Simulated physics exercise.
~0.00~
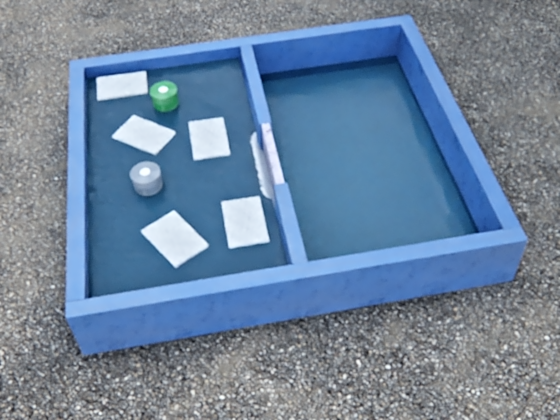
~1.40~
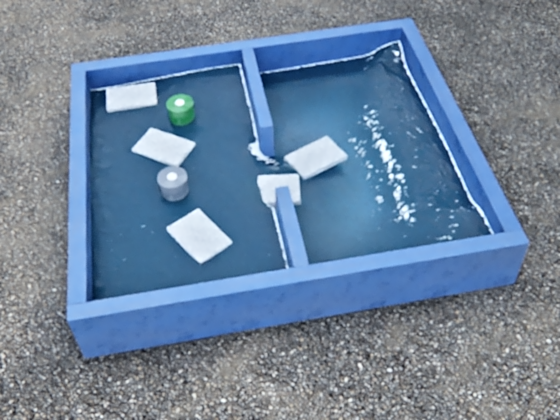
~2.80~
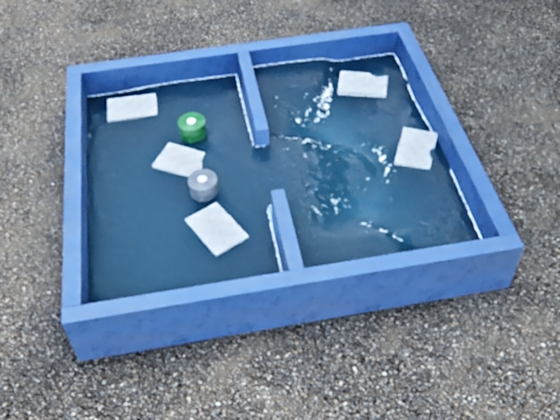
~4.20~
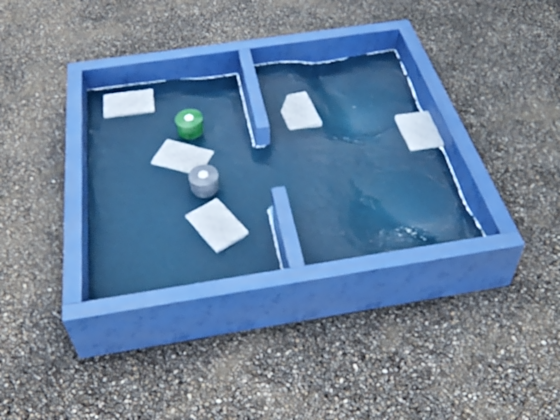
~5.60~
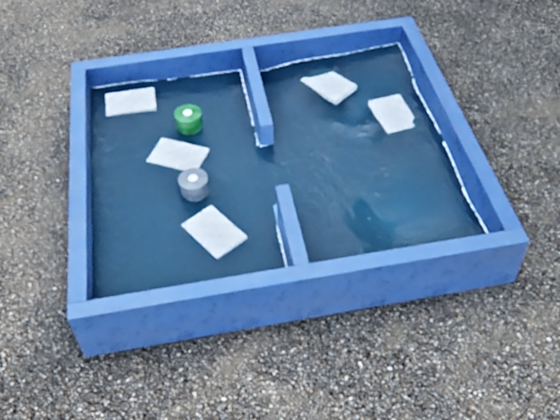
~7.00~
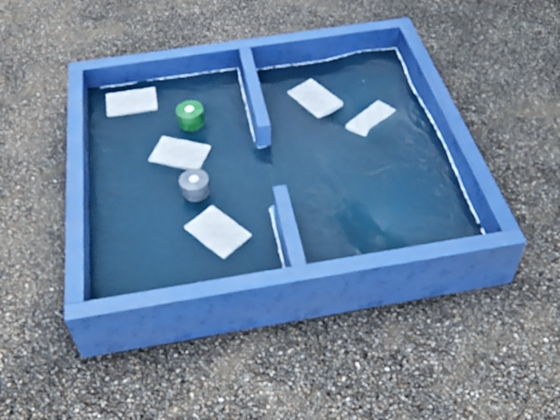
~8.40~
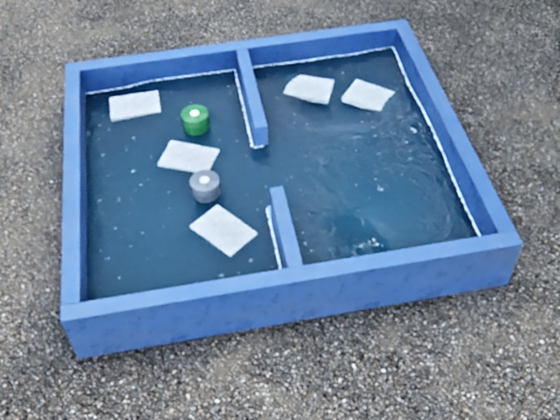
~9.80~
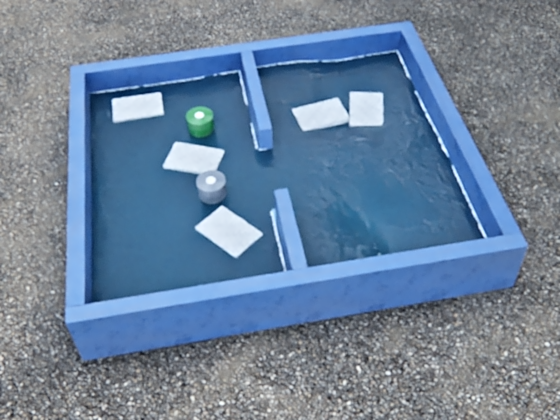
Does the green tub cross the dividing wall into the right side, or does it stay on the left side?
The green tub stays on the left side. It drifts only a little toward the dividing wall and is still floating upright there at the end.
